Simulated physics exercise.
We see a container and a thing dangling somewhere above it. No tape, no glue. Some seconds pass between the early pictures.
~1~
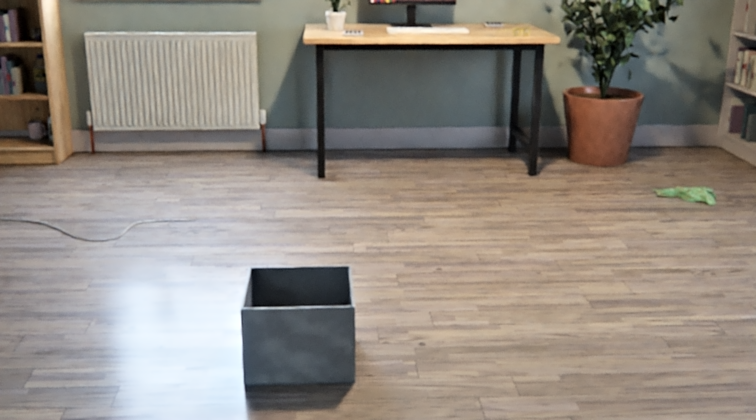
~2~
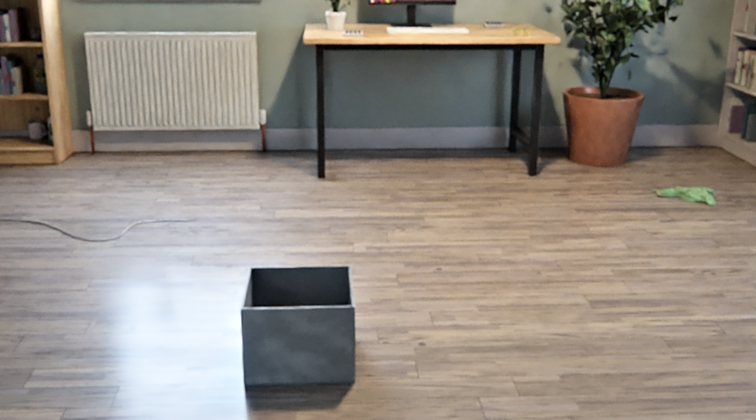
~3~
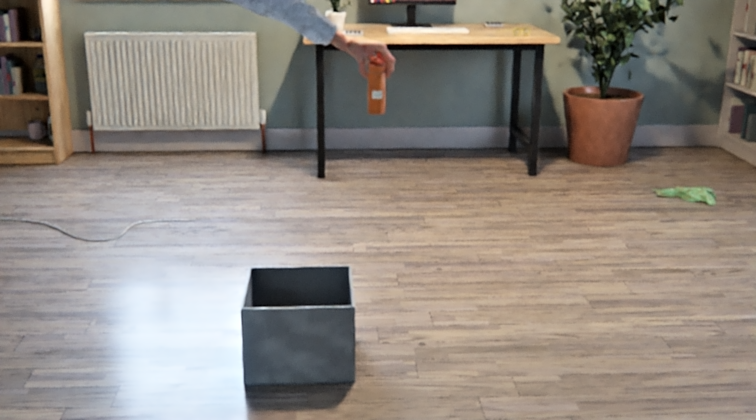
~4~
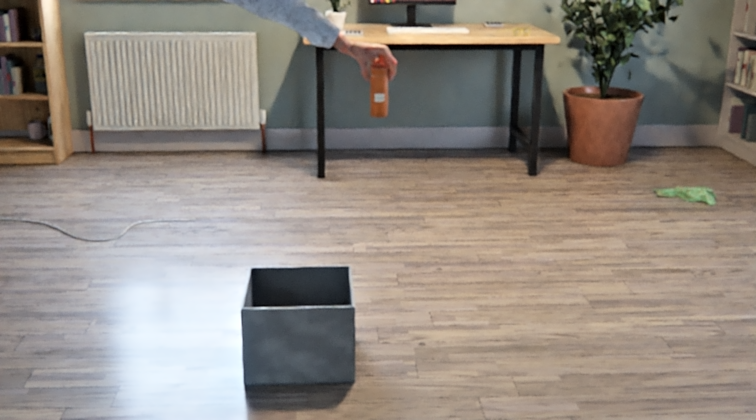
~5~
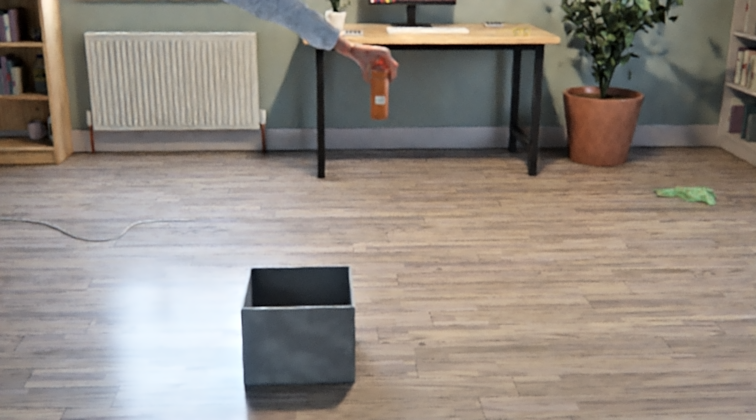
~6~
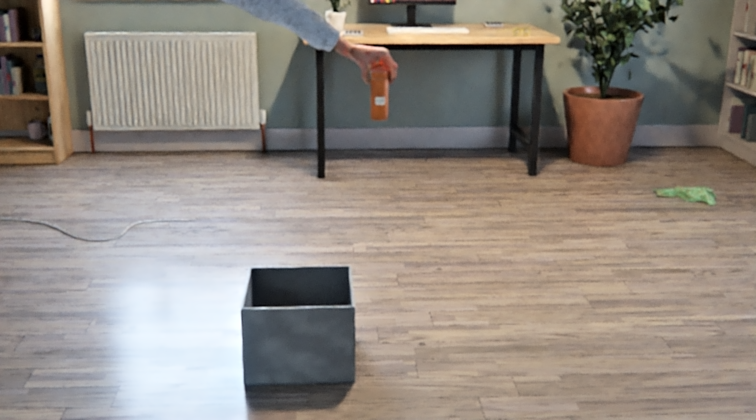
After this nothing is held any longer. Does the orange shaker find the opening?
Here the orange shaker falls beside it.
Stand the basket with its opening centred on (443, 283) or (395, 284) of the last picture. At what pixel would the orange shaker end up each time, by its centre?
Resting at (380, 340) and (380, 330).
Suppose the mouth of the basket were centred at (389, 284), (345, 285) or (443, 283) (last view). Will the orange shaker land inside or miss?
In turn it lands inside; ends up inside; lands outside.
Then, 0.28 s later than the last frame, orange shaker dropping near (379, 192).
When it is over, the orange shaker ends up outside, near (378, 337).
